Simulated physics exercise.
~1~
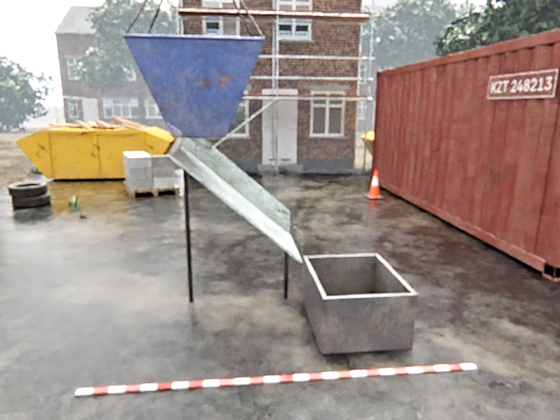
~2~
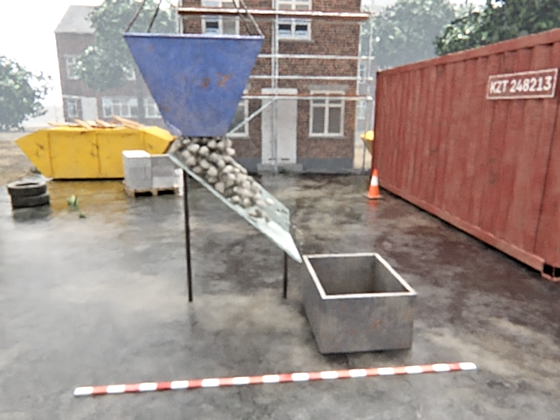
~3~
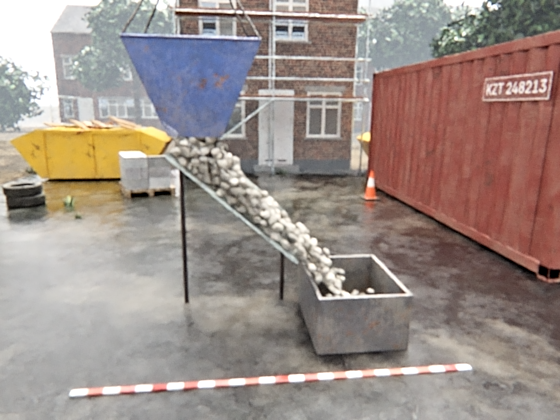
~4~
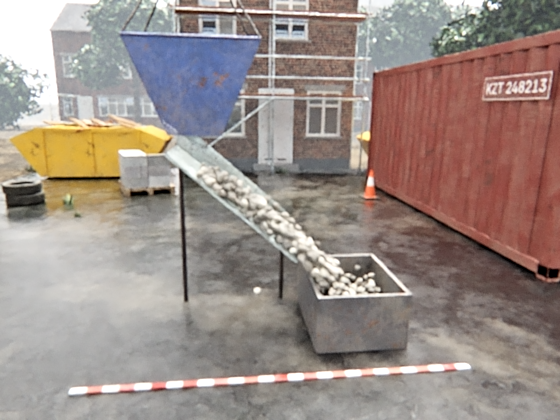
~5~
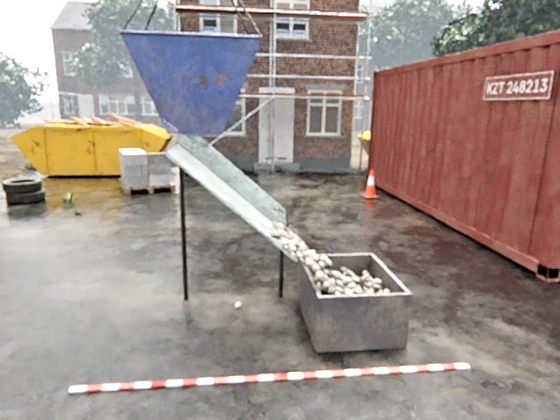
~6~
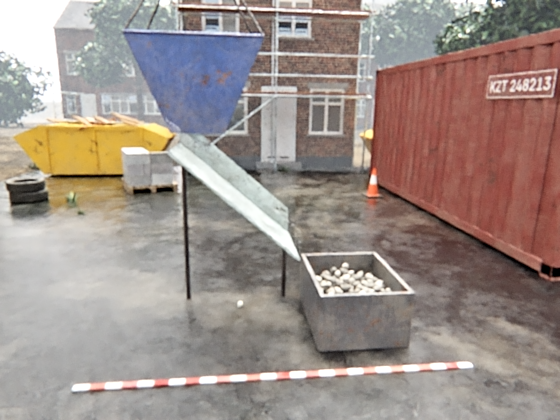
Rounded cobbles dropping from a hanging blue skip, sliding down a sloping steel chute to the right and settling in a grey bin.
